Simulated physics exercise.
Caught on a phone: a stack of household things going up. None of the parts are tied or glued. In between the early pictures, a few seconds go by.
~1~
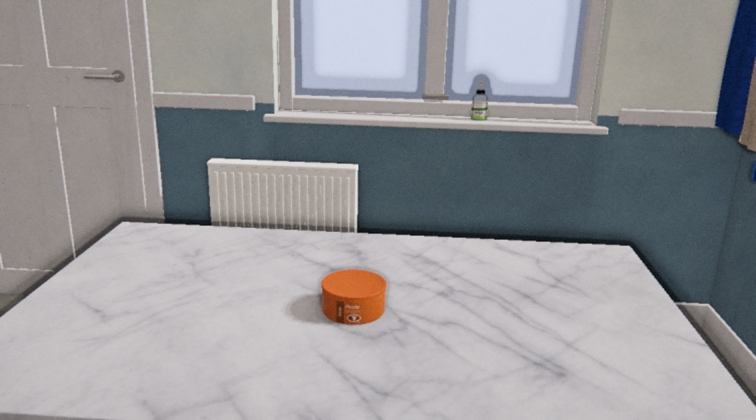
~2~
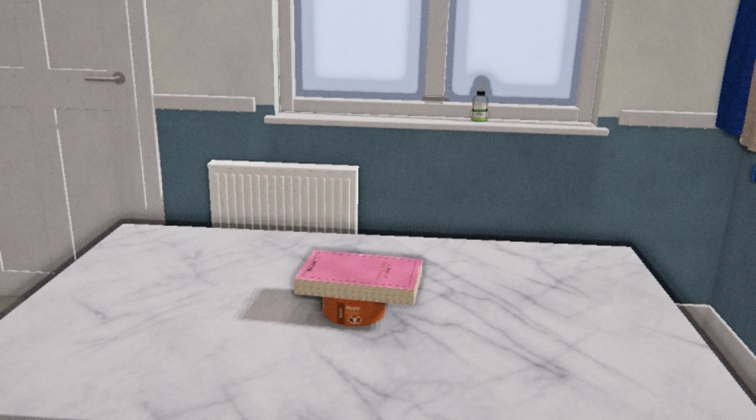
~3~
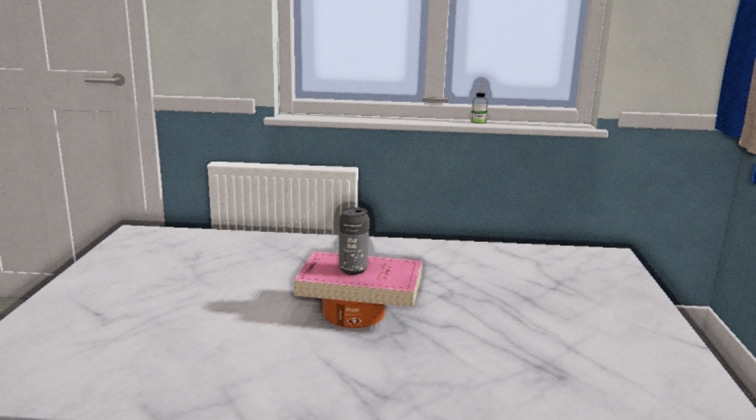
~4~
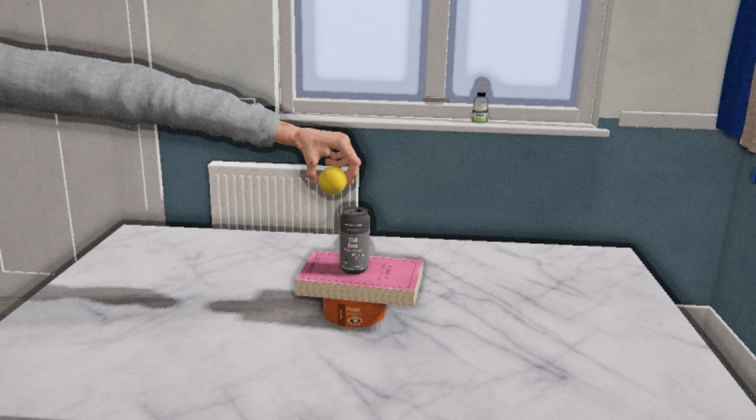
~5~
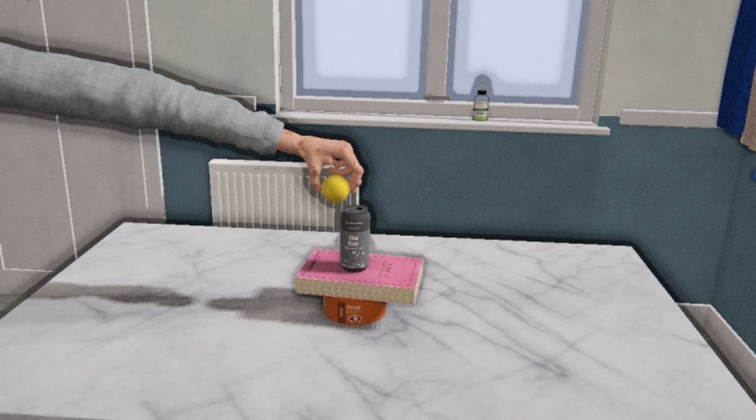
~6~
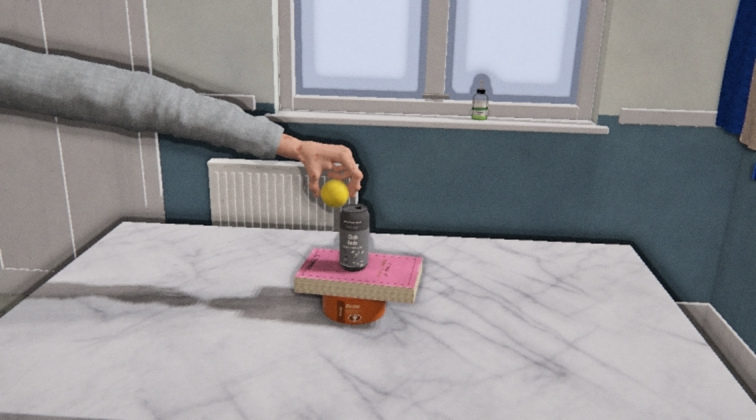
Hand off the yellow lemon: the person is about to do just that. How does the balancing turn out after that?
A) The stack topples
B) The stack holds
The stack topples (A).
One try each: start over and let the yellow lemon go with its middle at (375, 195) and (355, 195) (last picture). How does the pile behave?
On the first release the pile caves in, while on the second it stays intact.
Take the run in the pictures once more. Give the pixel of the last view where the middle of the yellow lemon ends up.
Roughly pixel (309, 253) in the last picture.
Then, 0.30 s after the last picture, yellow lemon now fallen.
Then, 0.40 s after the last picture, things are still on the move.
At rest, fallen, yellow lemon; the other 3 in place. Seen from the same camera at the end, yellow lemon near (309, 253). The pile gives way.
